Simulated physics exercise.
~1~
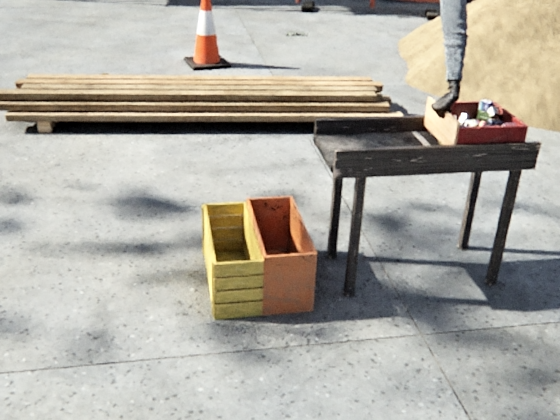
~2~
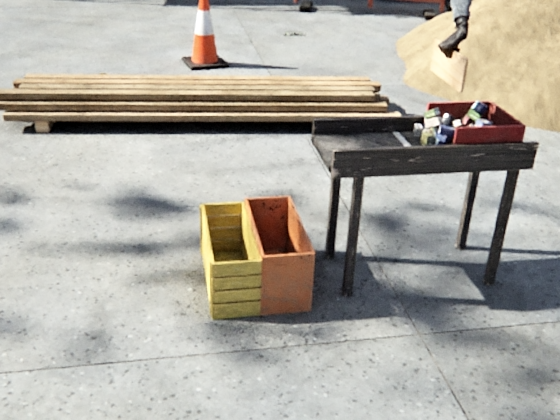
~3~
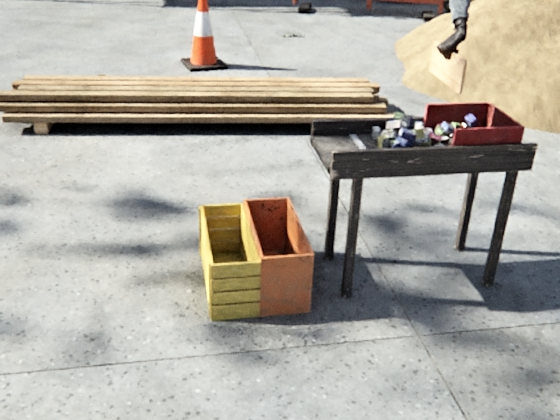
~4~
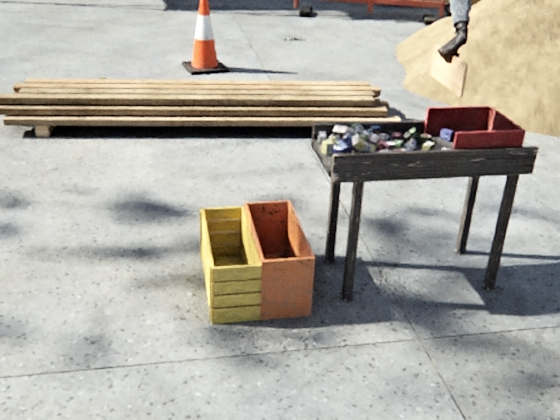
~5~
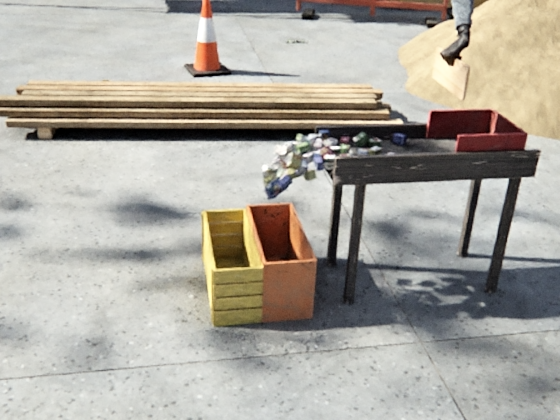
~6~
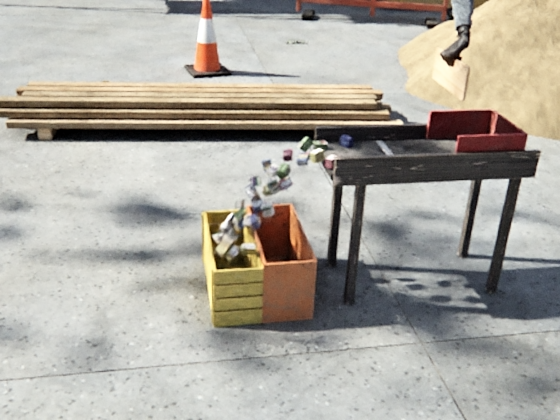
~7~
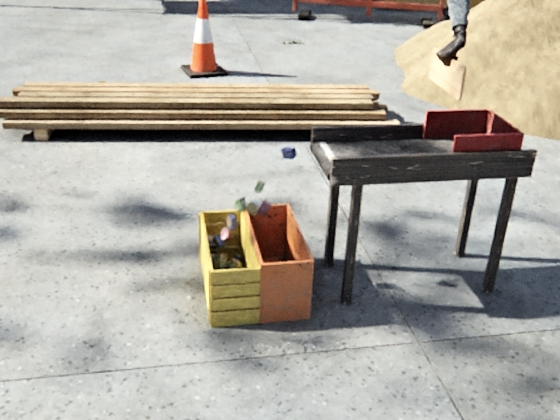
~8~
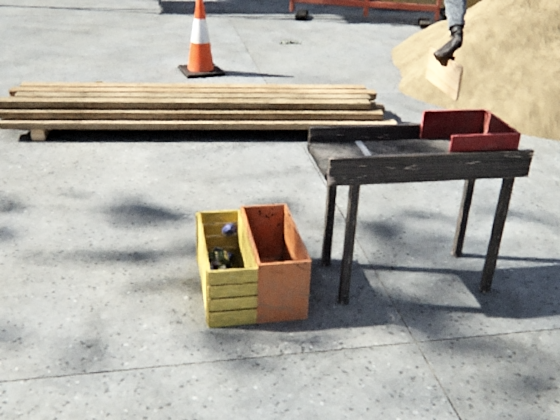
A gloved hand reaches down to a red pen of small cartons on a dark, table-like belt at the right of a sunlit paved yard, seen from slightly above by a gently swaying camera. A yellow tub and an orange tub stand side by side below its left end, with stacked planks, a traffic cone and a sand heap behind. The hand lifts the gate and holds it up. The cartons slide left along the belt in a loose heap, then spill off the end. They tumble past the orange tub into the yellow one, leaving the belt bare and the ground clear.
